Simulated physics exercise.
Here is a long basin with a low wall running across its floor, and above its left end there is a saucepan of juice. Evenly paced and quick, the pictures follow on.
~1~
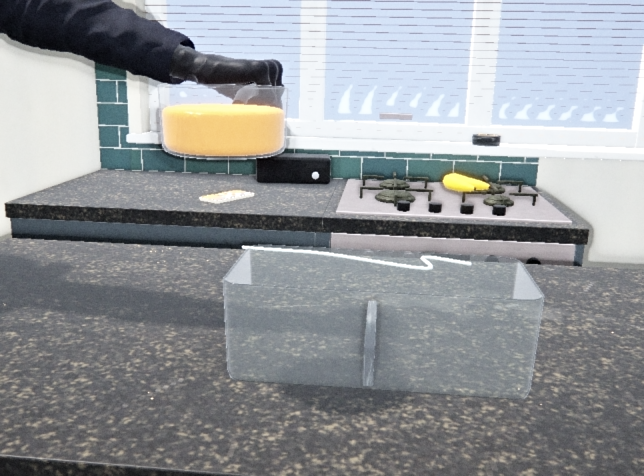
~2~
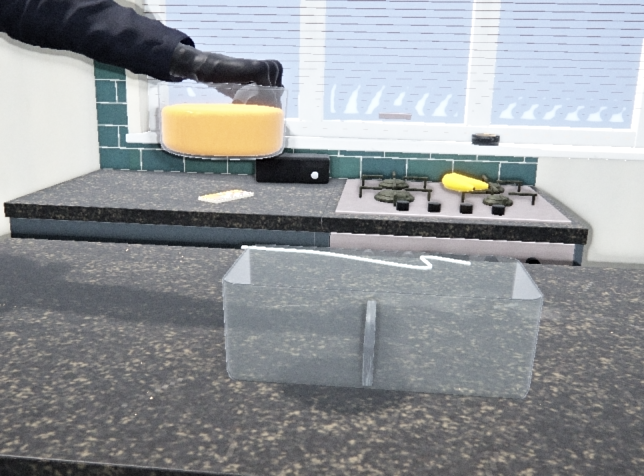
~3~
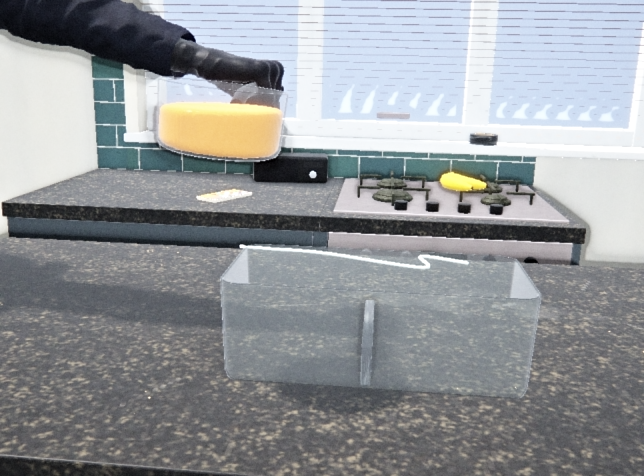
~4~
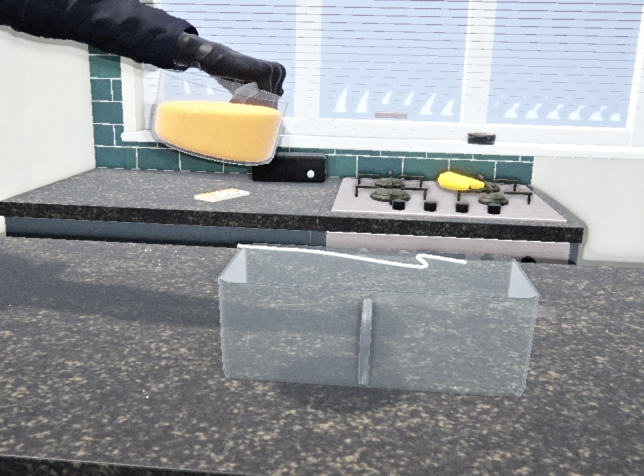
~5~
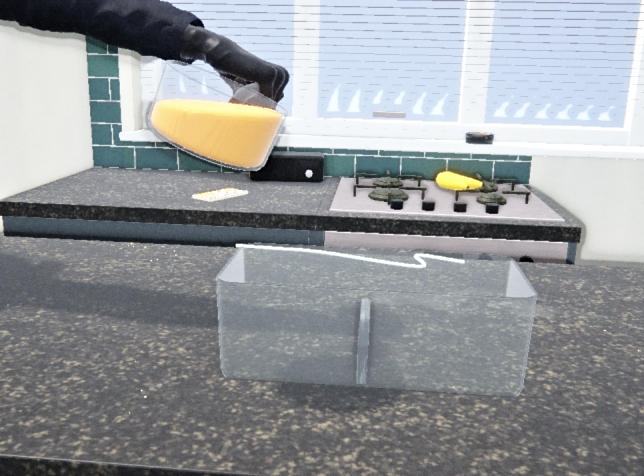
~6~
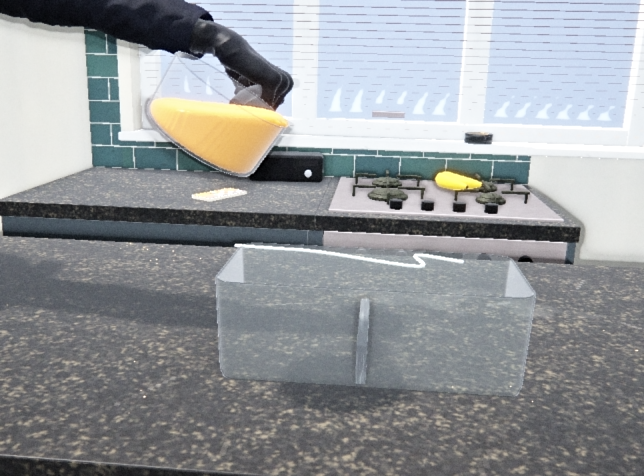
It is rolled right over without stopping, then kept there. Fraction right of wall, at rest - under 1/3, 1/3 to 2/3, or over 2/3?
Under 1/3.
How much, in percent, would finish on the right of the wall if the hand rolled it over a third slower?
Near 5 parts in a hundred.
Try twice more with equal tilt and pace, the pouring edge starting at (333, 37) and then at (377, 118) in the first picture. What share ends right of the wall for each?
The first start yields 60 per cent, the second 85 per cent.
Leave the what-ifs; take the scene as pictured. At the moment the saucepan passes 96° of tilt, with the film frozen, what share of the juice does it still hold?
About 25 per cent.
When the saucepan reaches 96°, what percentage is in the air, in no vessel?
It's close to 50 %.
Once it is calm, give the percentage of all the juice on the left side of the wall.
About 90 percent.
A moment on, the saucepan is tipped on its side and 27 per cent is still to pour, 22 is left of the wall and 0 right of it.
Next, the saucepan is tipped right over and 5 per cent is still to pour, 82 is left of the wall and 1 right of it.
Then the saucepan is tipped right over and 0 per cent is still to pour, 92 is left of the wall and 5 right of it.
Later the saucepan is tipped right over and 0 per cent is still to pour, 92 is left of the wall and 5 right of it.
At rest 92 per cent lies left of the wall, 6 right of it and 2 outside.
